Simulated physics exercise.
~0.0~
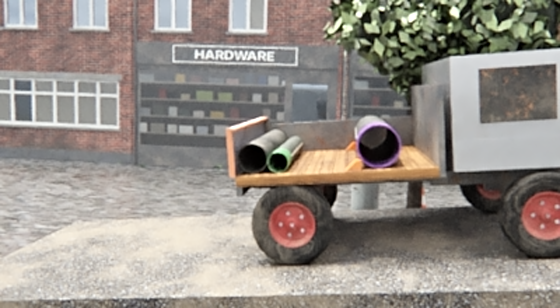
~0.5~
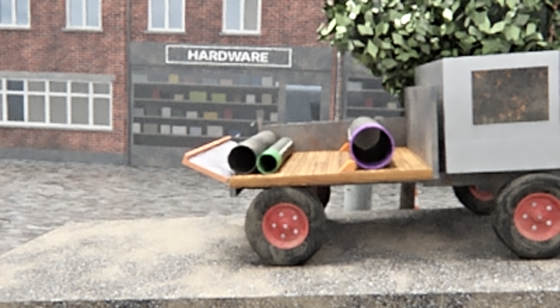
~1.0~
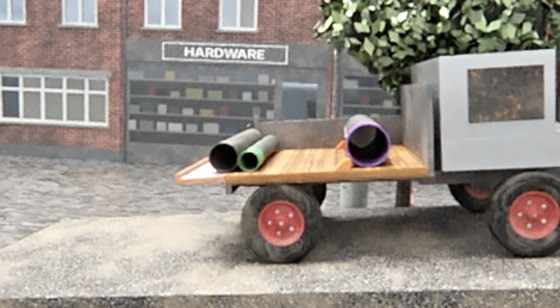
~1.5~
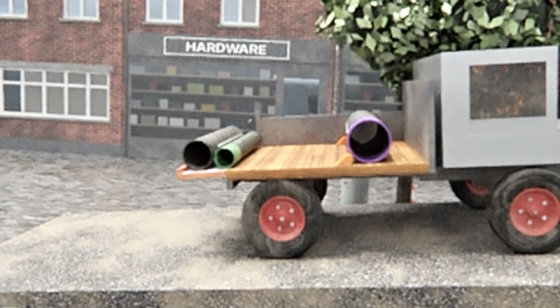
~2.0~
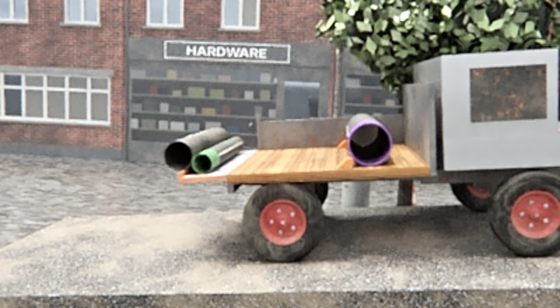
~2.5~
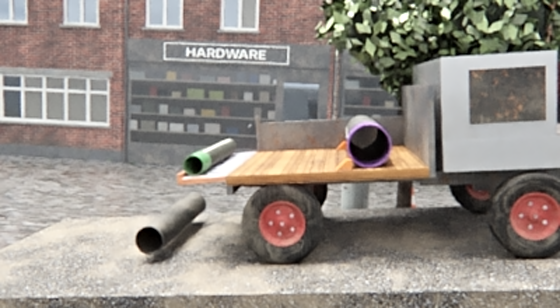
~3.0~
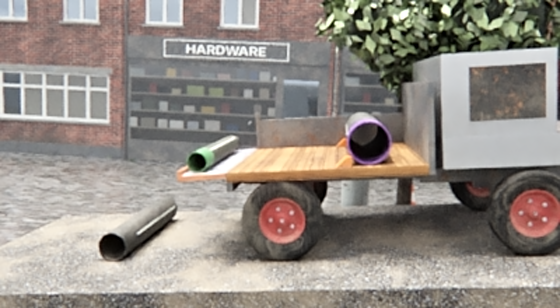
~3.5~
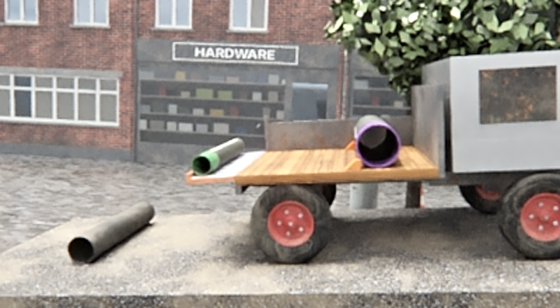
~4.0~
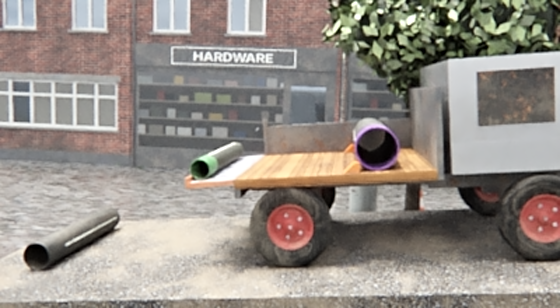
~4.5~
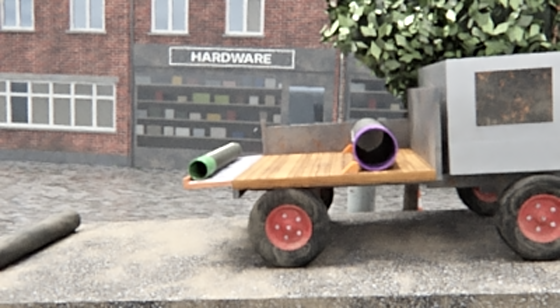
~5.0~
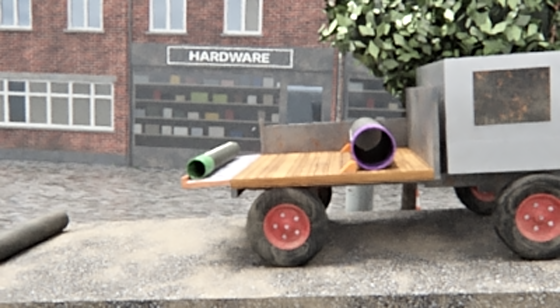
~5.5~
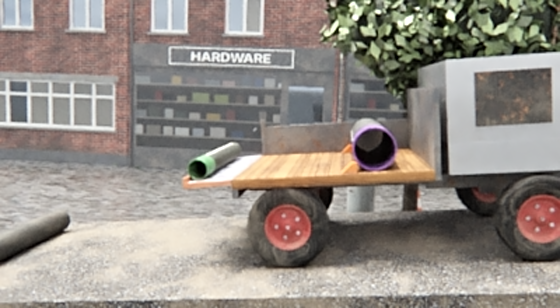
At first, a small truck stands on a gravelly slope before a brick hardware shop, with a dark pipe, a green-rimmed pipe and a purple-rimmed pipe on its wooden bed. The tailgate swings down to the left until it lies nearly level with the bed. The dark pipe and the green-rimmed one roll left onto it, while the purple-rimmed pipe stays put. The dark pipe drops off the end onto the ground and rolls away left, stopping partly out of view. The green-rimmed pipe comes to rest on the lowered gate, with the purple-rimmed one still on the bed.
